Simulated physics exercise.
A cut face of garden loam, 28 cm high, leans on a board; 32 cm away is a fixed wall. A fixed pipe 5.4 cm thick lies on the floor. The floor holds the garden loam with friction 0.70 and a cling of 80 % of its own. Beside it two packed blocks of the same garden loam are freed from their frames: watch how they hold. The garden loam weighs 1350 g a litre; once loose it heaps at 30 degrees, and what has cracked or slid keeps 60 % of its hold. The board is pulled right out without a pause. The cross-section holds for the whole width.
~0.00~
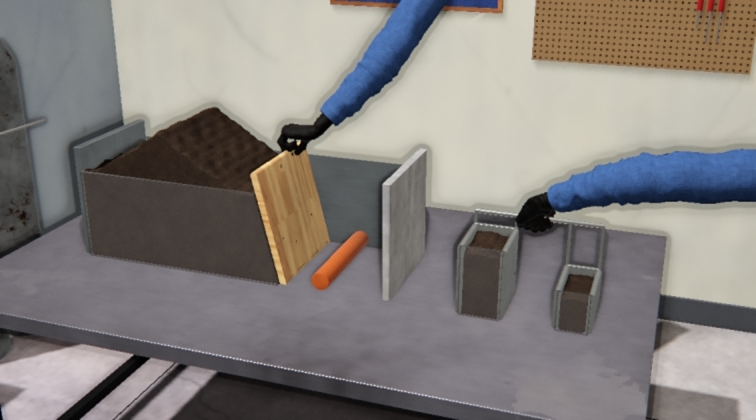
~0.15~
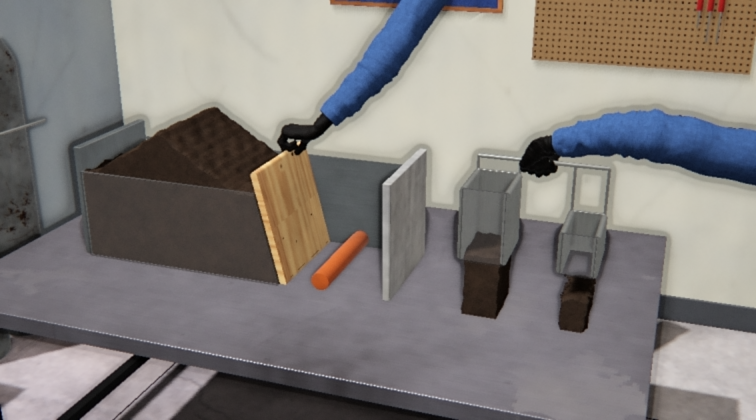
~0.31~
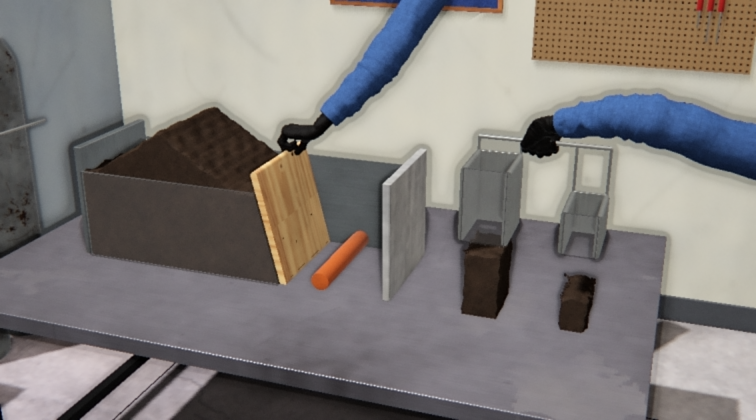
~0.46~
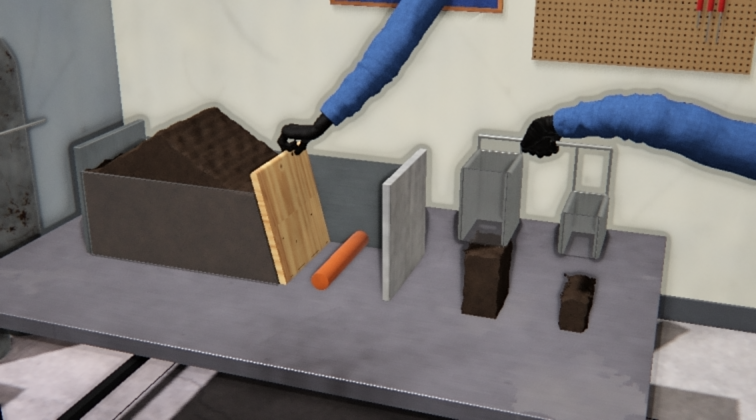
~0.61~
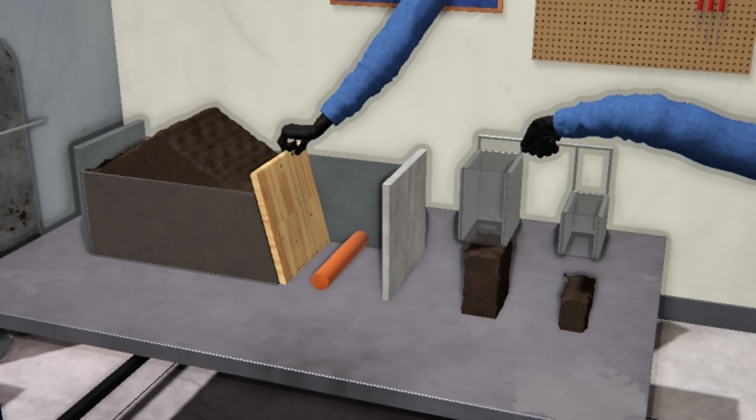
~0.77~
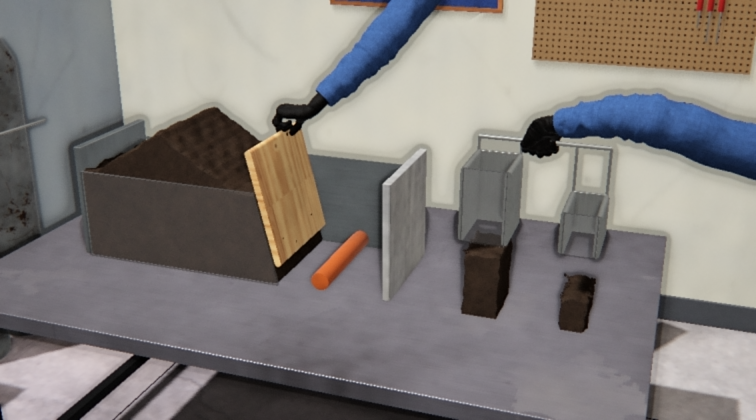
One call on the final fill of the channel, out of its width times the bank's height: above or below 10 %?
Expect below 10 %.
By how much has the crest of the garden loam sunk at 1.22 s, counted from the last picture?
Some 0.0 cm.
By 0.98 s, the face still stands, with nothing on top of the pipe; the channel is 0 % full.
By 1.22 s, the face still stands, with nothing on top of the pipe; the channel is 0 % full.
By 1.47 s, the face still stands, with nothing on top of the pipe; the channel is 0 % full.
By 1.72 s, the face still stands, with nothing on top of the pipe; the channel is 0 % full.
By 1.77 s, at the end, the face still stands, with nothing on top of the pipe; the channel is 0 % full.
